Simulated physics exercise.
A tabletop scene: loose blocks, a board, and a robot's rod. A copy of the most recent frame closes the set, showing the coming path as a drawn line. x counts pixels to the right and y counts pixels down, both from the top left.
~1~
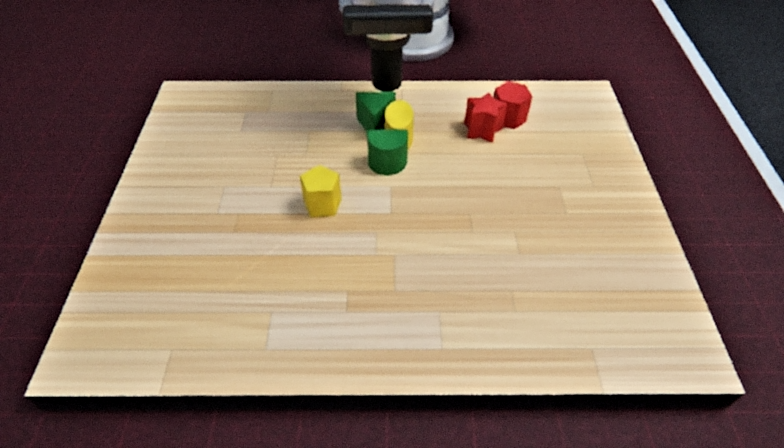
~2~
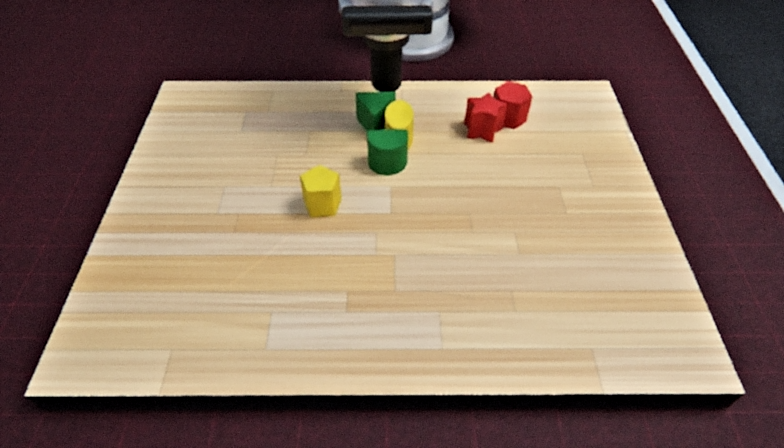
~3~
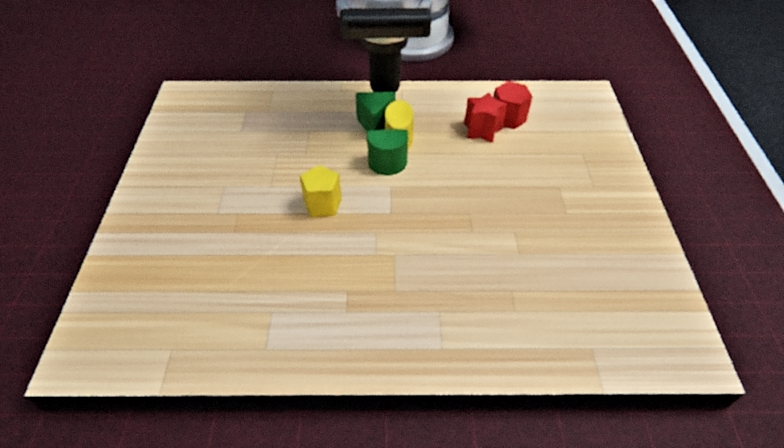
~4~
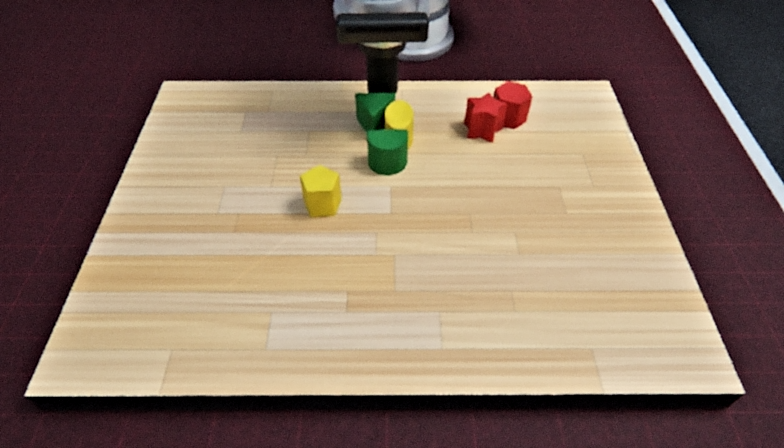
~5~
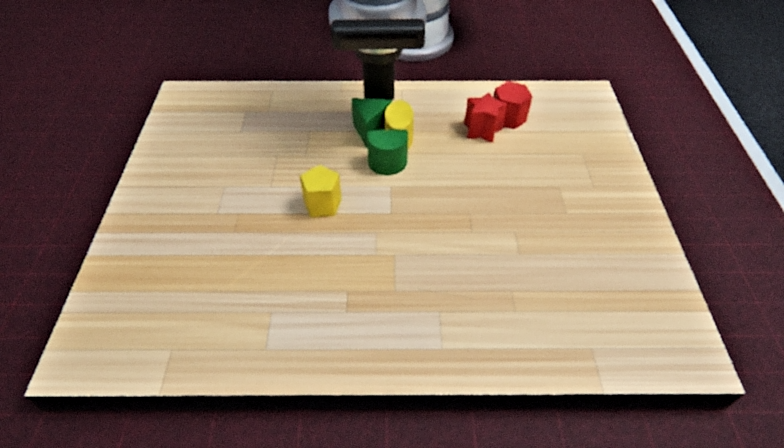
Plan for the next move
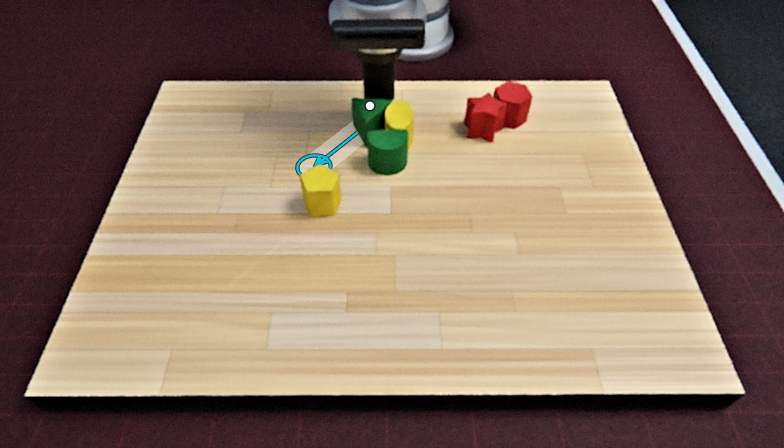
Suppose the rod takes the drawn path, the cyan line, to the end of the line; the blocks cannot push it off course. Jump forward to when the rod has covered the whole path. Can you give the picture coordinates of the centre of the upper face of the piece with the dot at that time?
At the end it should sit near (325, 158).
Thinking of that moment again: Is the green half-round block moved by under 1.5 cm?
I expect so.
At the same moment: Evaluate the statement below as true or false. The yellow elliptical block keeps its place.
This is true.
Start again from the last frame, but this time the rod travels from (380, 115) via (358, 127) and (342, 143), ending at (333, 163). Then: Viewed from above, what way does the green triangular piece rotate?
Viewed from above, counterclockwise.
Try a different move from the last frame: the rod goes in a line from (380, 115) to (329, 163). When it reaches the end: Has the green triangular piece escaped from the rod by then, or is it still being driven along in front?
In the end it is ahead.
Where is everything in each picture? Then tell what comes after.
Tip of the rod (387, 84), middles of tops, yellow pentagonal block (319, 178), green triangular piece (375, 99), green half-round block (388, 138), yellow elliptical block (399, 113), in the first picture.
Rod (387, 85), nothing pushed, in the second picture.
Rod (385, 88), nothing pushed, in the third picture.
Rod (383, 92), nothing pushed, in the fourth picture.
Rod (379, 98), yellow pentagonal block (319, 178), green triangular piece (370, 106), green half-round block (388, 138), yellow elliptical block (399, 113), in the fifth picture.
The line goes from (380, 115) to (314, 167); the dot is on the green triangular piece.
What follows on the original path. One third of the way, rod (358, 114); green triangular piece (351, 124).
Two thirds of the way, rod (335, 132); green triangular piece (333, 143), turned 20° anticlockwise.
At the end, rod (311, 149); yellow pentagonal block (318, 181); green triangular piece (325, 158), turned 45° anticlockwise; green half-round block unmoved; yellow elliptical block unmoved.
